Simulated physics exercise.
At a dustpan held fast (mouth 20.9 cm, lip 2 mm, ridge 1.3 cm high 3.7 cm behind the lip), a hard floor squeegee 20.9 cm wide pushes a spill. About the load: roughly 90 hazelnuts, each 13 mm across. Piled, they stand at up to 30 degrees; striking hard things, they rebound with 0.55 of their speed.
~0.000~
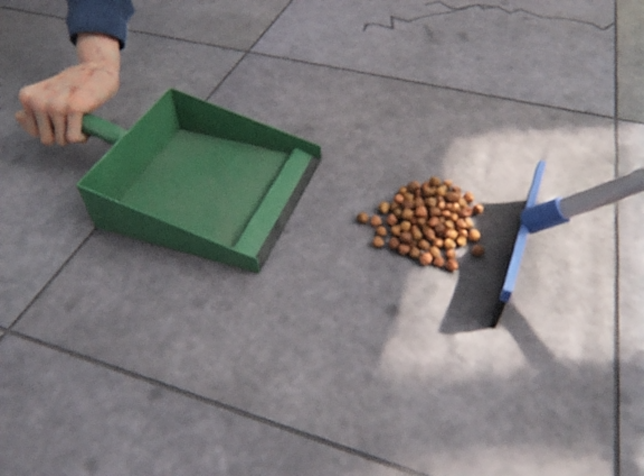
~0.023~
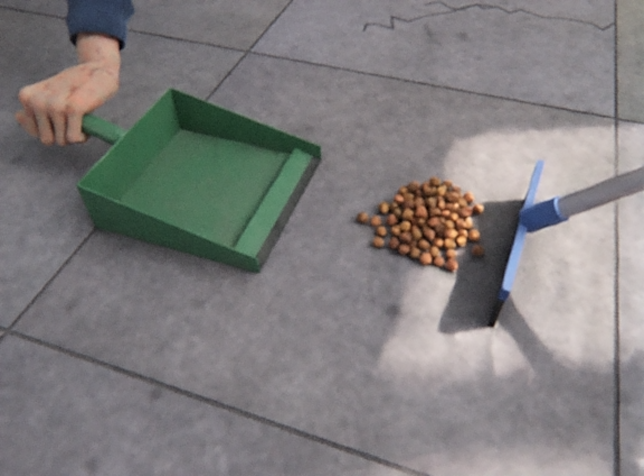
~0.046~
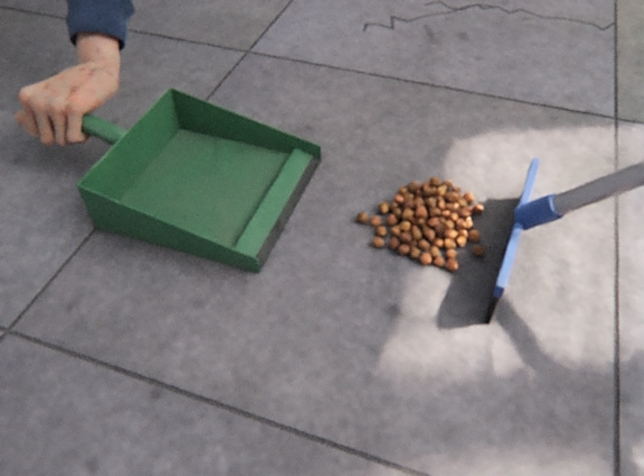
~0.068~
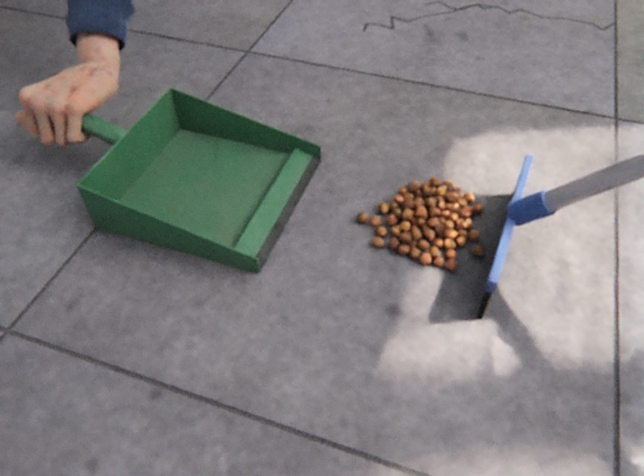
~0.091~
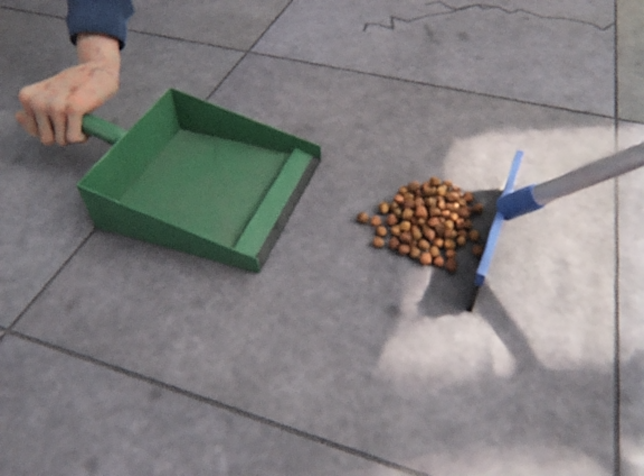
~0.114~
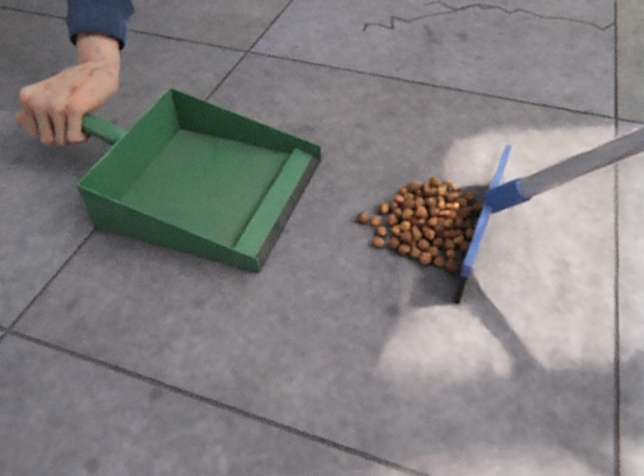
In the video, a hand holds a green dustpan still on gray paving while a blue-bladed squeegee slides left from the right side, reaching a small pile of brown nuts and nudging the nearest few.
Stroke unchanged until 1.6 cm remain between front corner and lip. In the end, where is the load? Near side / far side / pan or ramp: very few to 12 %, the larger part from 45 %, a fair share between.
Near side: Very few; far side: A fair share; pan: A fair share.
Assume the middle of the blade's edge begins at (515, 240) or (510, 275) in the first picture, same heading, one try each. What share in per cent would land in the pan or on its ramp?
First try about 25 per cent, second about 30 per cent.
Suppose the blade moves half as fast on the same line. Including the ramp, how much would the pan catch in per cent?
Then near 25 in a hundred.
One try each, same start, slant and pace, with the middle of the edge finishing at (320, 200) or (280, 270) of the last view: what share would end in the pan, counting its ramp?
Some 40 and 25 per cent.
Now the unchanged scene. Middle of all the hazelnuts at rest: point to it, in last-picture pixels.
In the last view, approximately (301, 171).
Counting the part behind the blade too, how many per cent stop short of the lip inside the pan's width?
Some 40 per cent end up there.
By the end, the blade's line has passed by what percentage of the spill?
I'd say close to 10 per cent.
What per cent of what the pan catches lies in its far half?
About 80 %.
After 0.28 s, middle of the blade 12 cm from the lip; 0 % over the lip, far side 20 %, near side 0 %.
After 0.39 s, middle of the blade 5 cm from the lip; 0 % over the lip, far side 30 %, near side 0 %.
After 0.63 s, middle of the blade 2 cm from the lip; 30 % over the lip, far side 35 %, near side 0 %.
In the end, at 1.5 s, near side 0 %, far side 35 %, pan 25 %, in front of the lip or behind the blade 40 %.
